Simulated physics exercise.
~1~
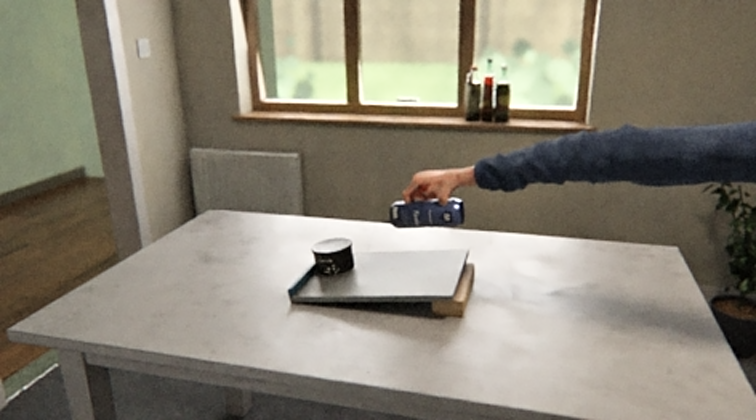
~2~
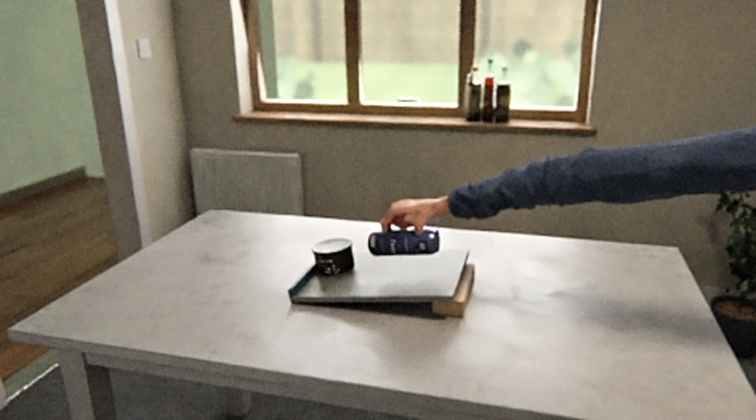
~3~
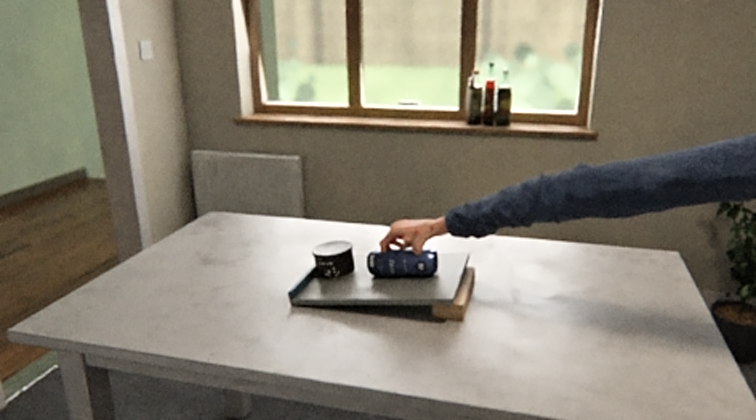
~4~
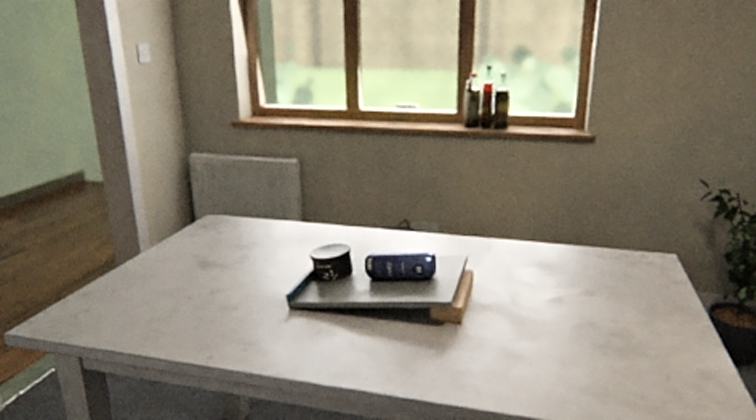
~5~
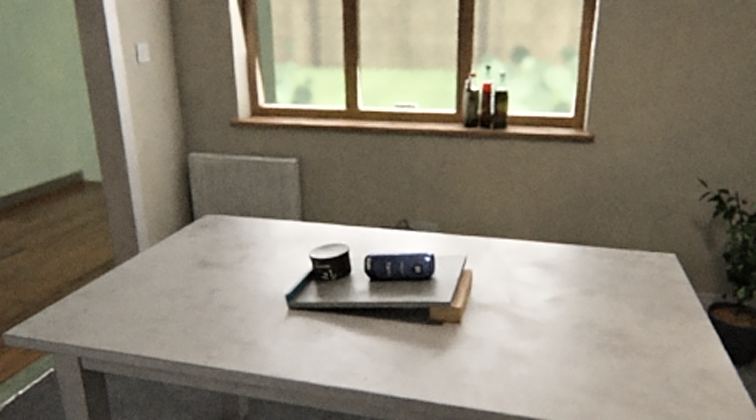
A hand lowering a blue can on its side onto a tilted board beside a black tub, then withdrawing, the can staying put.
